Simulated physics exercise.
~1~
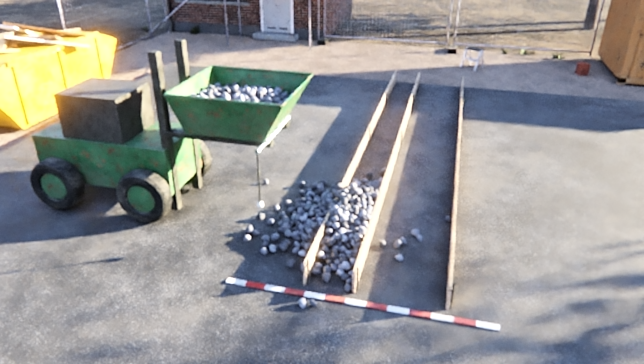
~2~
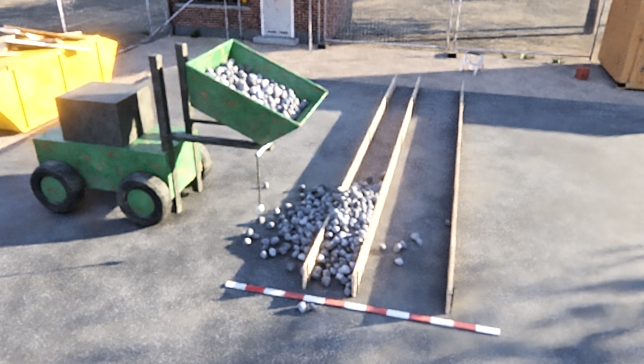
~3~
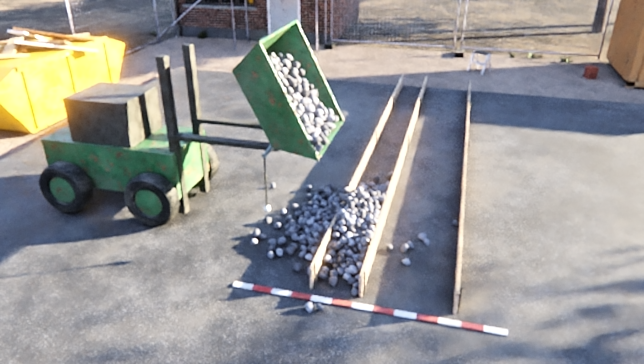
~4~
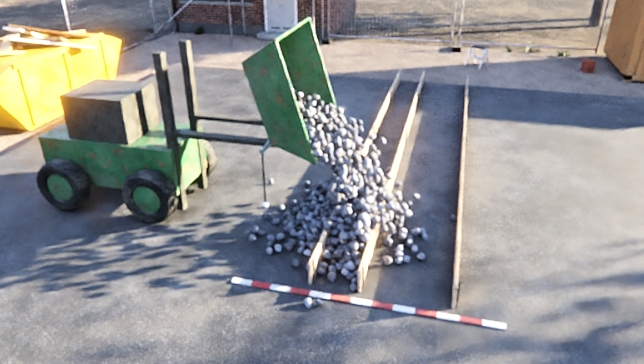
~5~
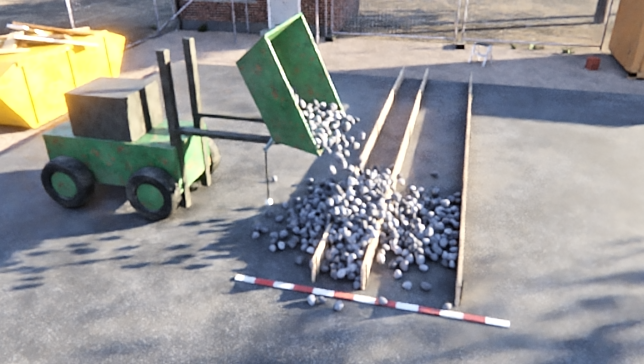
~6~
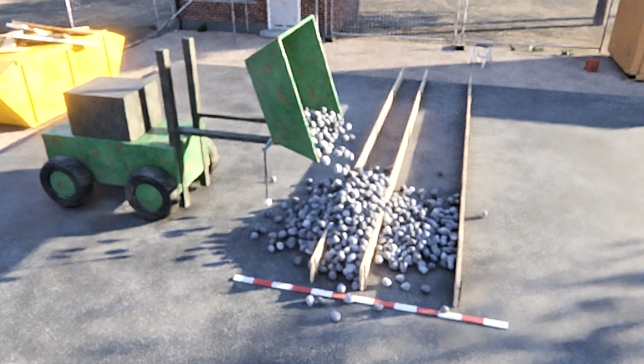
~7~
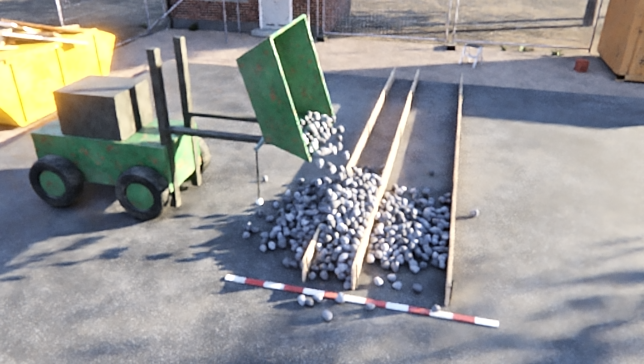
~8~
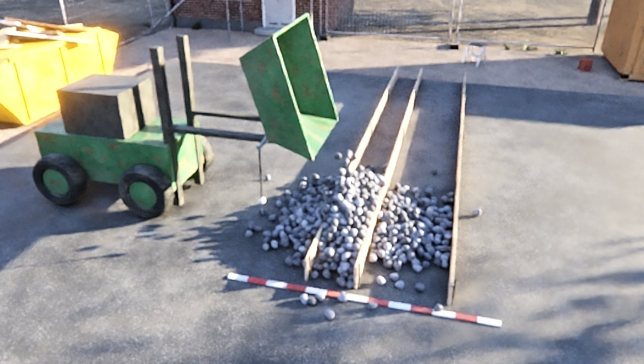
A green forklift with a raised green skip of grey cobbles stands at the left of a paved yard, seen from above, with a yellow container behind it. To its right, three long boards form two bays, and an earlier heap lies in and beside the nearer one, behind a red and white striped pole. The skip tips steeply rightward, and the stones pour onto the heap. It jerks back and forward, shaking more out, and stones spill over the middle board. Finally the skip hangs tilted and empty above a broad pile spread across both bays.
